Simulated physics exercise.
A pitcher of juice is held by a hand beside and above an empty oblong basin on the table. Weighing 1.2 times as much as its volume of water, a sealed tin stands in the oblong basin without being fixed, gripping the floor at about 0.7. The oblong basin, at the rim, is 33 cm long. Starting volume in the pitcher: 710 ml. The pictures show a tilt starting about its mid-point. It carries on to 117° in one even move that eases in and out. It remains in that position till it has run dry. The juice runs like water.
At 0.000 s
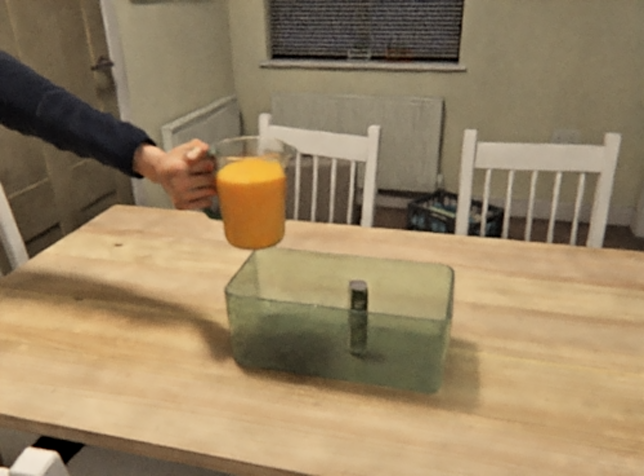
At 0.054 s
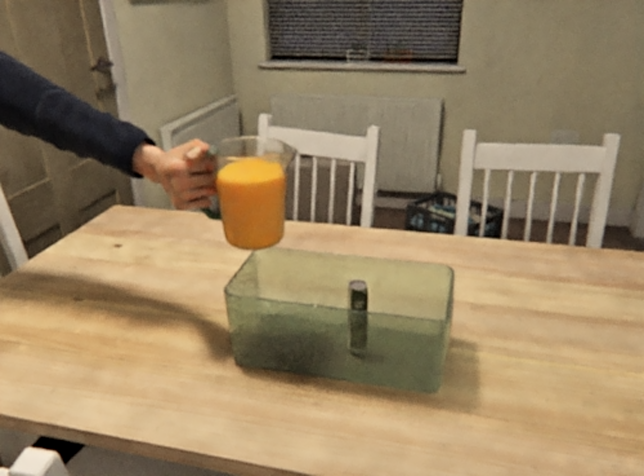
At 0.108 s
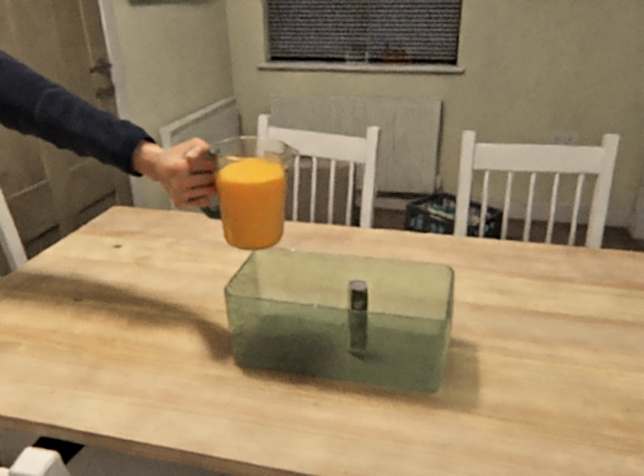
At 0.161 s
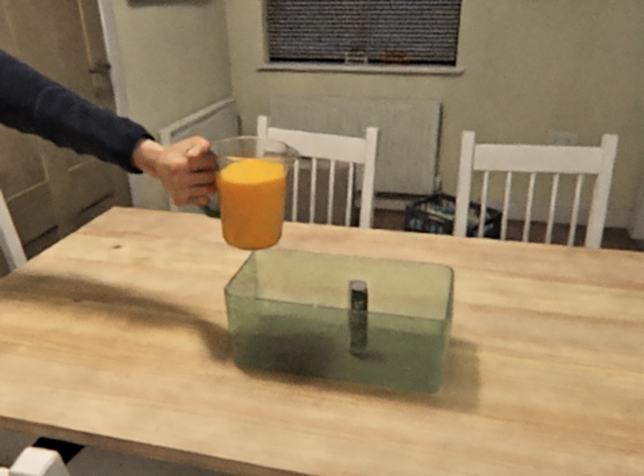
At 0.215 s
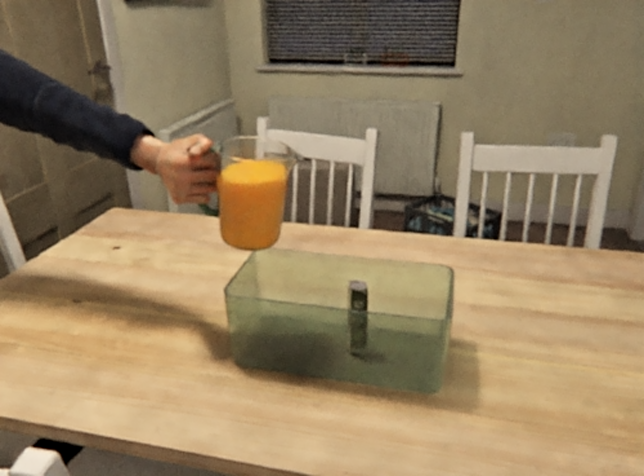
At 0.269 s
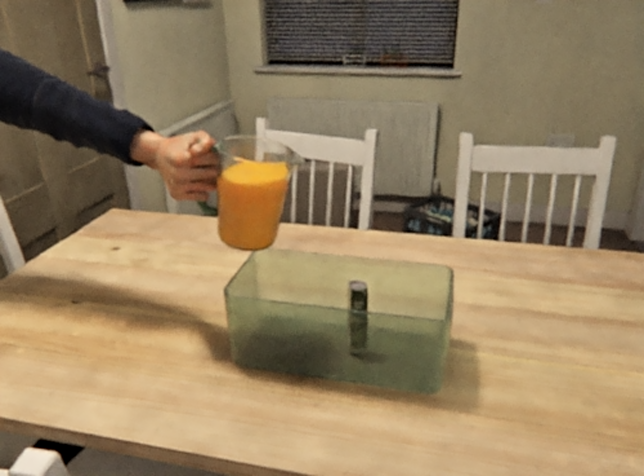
A hand held a clear pitcher of orange juice above an empty, see-through green basin with a small tin on a wooden table, keeping it nearly still before tilting it slightly to the right.
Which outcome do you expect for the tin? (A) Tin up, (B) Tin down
Tin down.
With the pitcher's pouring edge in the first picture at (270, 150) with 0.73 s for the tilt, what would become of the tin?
Then it keeps standing.
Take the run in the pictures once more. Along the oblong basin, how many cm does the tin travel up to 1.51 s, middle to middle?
Estimate: Around 7 cm.
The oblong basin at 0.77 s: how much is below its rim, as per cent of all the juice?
About 2 per cent.
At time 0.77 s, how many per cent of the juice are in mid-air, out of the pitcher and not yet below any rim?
10 %.
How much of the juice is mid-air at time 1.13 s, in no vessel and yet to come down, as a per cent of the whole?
Near 16 percent.
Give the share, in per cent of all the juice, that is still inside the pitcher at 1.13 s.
Some 26 per cent.
Then, 0.77 s in, the tilt is 65° and 88 per cent is still to pour; the tin stands where it began.
Then, 1.13 s in, the tilt is 105° and 26 per cent is still to pour; the tin leans 12°.
Then, 1.51 s in, the tilt is 117° and 0 per cent is still to pour; the tin lies on its side.
Then, 1.93 s in, the tilt is 117° and 0 per cent is still to pour; the tin lies on its side.
Finally, the tin lies on its side.
